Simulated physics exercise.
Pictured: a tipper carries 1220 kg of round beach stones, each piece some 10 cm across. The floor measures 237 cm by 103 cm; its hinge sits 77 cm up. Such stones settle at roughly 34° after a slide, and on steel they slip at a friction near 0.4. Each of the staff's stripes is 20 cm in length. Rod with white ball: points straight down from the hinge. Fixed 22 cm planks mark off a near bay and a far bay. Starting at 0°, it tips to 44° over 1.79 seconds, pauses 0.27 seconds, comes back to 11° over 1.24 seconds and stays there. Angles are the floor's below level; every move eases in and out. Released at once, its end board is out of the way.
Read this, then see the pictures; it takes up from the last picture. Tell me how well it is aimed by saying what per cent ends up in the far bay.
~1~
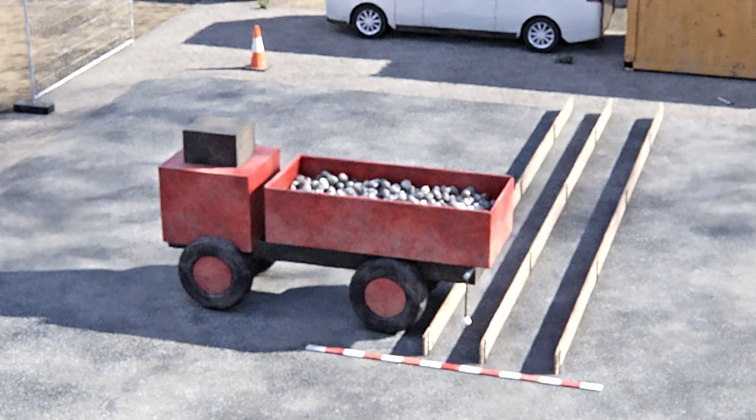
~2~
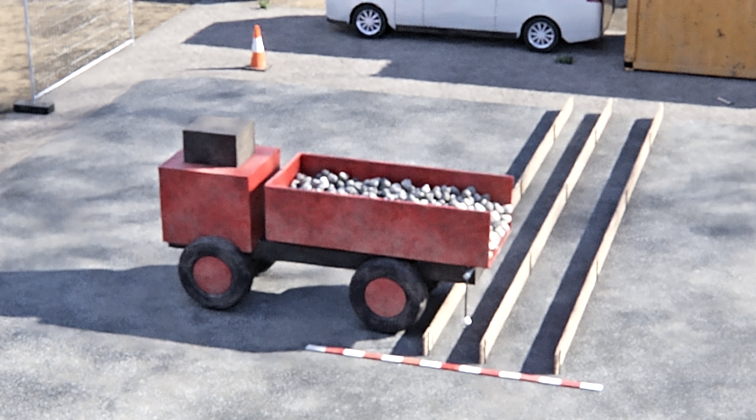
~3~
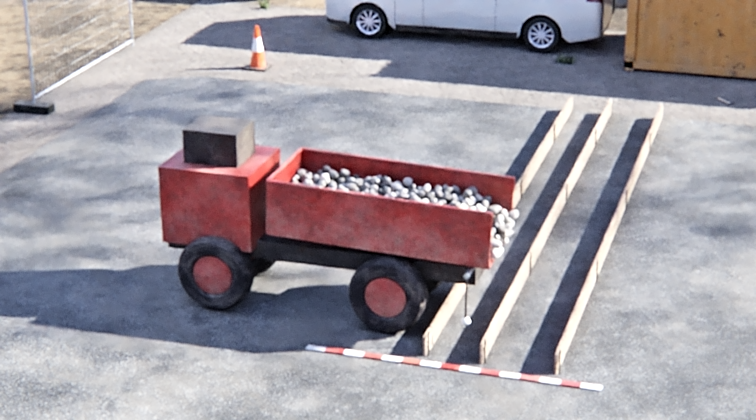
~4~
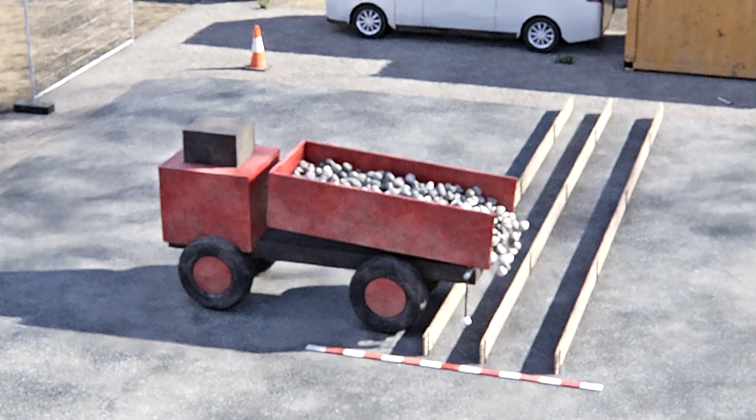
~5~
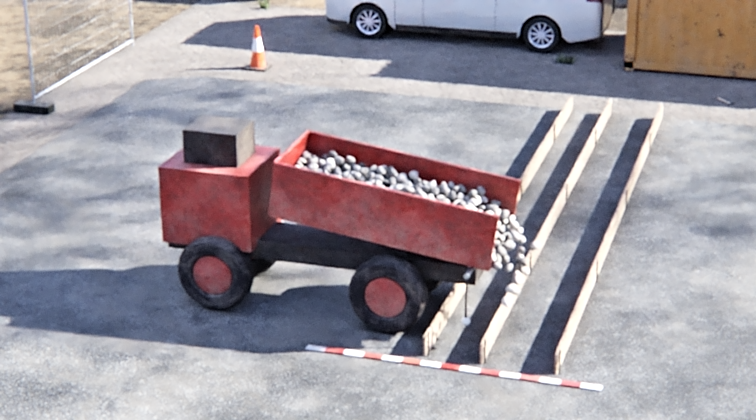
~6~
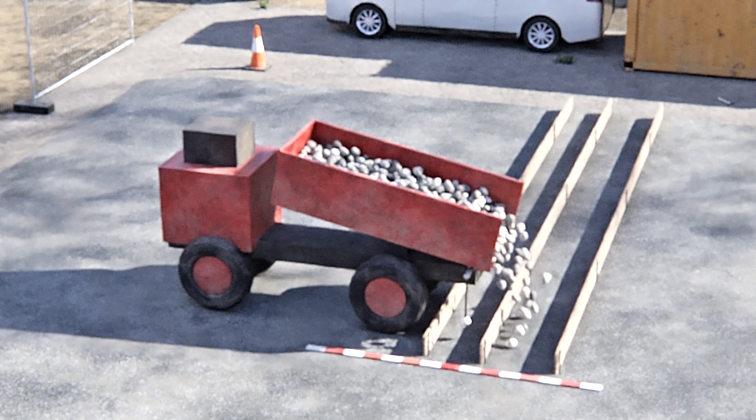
Around 60 per cent ends up there.
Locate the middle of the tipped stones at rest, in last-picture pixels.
Around (557, 323).
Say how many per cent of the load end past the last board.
Close to 35 per cent of it.
A little later the floor is at 37°; 78 % in the body, 22 % in the far bay; the foremost stones are at (568, 320).
Then the floor is at 44°; 34 % in the body, 60 % in the far bay, 6 % past the last board; the foremost stones are at (616, 332).
Later still the floor is at 11°; 0 % in the body, 2 % in the near bay, 62 % in the far bay, 37 % past the last board; the foremost stones are past the picture's edge.
In the end the floor is at 11°; 0 % in the body, 2 % in the near bay, 62 % in the far bay, 37 % past the last board; the foremost stones are past the picture's edge.
